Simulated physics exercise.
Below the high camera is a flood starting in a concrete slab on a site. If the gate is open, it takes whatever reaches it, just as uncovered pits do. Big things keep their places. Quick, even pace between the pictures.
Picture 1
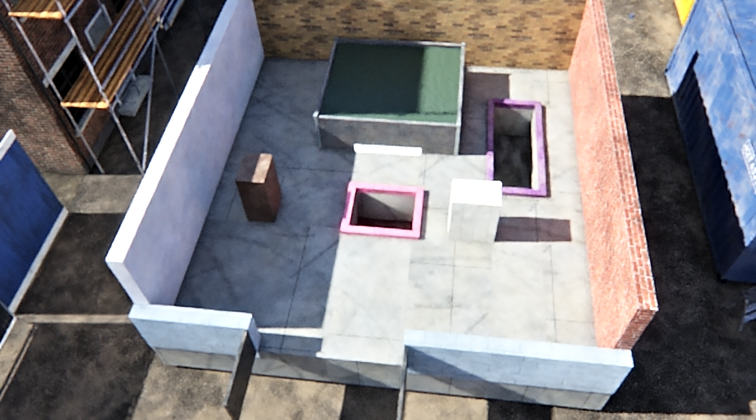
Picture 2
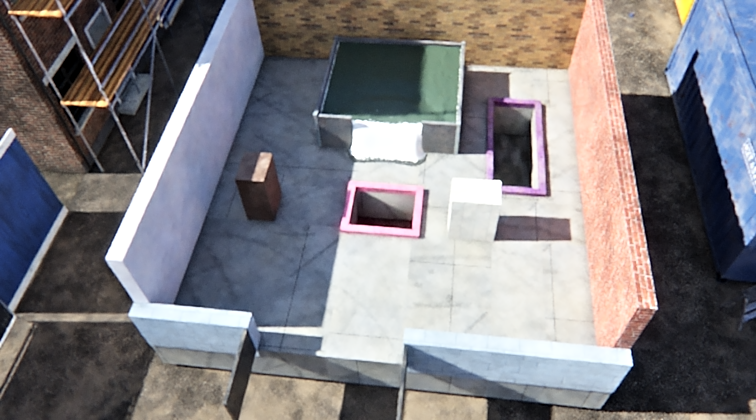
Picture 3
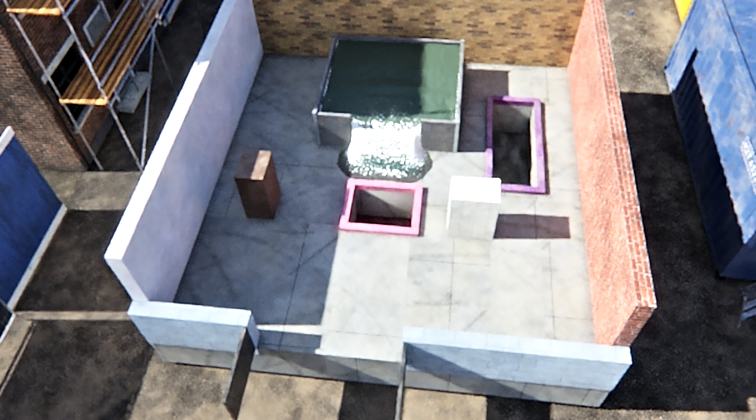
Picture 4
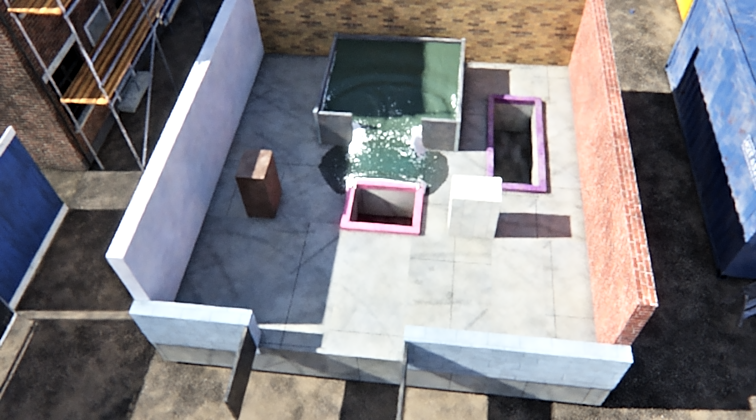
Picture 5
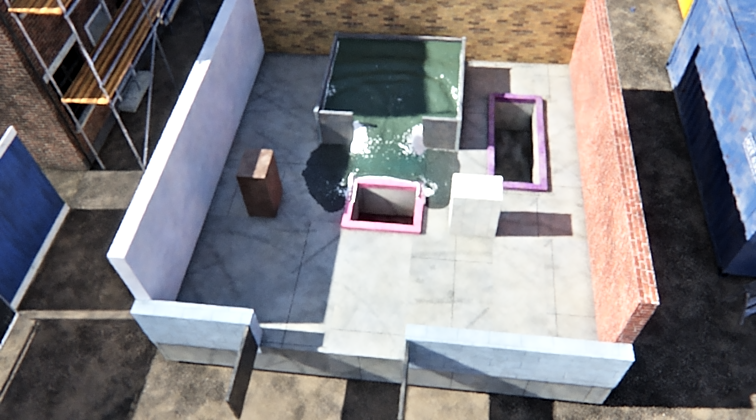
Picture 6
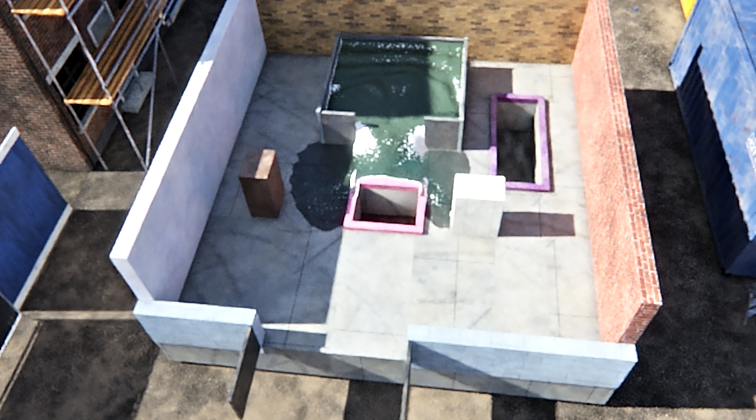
On a walled concrete slab seen from above, a gap opened in the front of a tank of dark green water, and the water poured out, spreading around the pink-edged pit and toward a brown block.
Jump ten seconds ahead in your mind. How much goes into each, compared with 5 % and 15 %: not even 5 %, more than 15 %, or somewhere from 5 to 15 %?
Compared with the marks: The gate gets from 5 to 15 %; the purple pit gets not even 5 %; the pink pit gets more than 15 %.
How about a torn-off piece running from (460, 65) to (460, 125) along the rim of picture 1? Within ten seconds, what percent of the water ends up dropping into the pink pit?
Pink: About 2 %.
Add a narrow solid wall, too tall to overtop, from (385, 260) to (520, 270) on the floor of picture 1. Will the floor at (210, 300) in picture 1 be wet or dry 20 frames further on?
Submerged.
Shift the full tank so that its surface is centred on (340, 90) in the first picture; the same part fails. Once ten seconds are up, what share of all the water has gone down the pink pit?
I'd put the pink pit at 12 % of the whole.
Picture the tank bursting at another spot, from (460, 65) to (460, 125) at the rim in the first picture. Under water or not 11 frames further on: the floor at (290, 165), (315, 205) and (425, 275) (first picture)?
Point 1: Unwetted; point 2: Unwetted; point 3: Unwetted.
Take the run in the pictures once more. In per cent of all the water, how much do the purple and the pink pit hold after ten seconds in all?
About 0 and 36 per cent.
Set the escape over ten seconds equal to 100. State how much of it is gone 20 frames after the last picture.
Approximately 60 %.
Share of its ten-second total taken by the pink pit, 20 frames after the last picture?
Approximately 70 per cent.
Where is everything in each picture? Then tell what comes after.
The water tank at (393, 82) is whole and still, in the first frame.
The front is at (422, 159), out from the gap at (387, 138), in the second frame.
The front is at (416, 178), out from the gap at (386, 138), in the third frame.
The front is at (342, 189), out from the gap at (387, 138), in the fourth frame.
Water pours out at (388, 136) and has run to (332, 208), in the fifth frame.
The front is at (318, 223), out from the gap at (390, 136), in the sixth frame.
A moment on, water covers 25 % of the floor; the gate 0 %, the purple pit 0 %, the pink pit 10 %.
Next, water covers 40 % of the floor; the gate 0 %, the purple pit 0 %, the pink pit 18 %.
Then, water covers 45 % of the floor; the gate 1 %, the purple pit 0 %, the pink pit 26 %.
Later, water covers 75 % of the floor; the gate 4 %, the purple pit 0 %, the pink pit 34 %.
In the end, water covers 95 % of the floor; the gate 8 %, the purple pit 0 %, the pink pit 37 %.
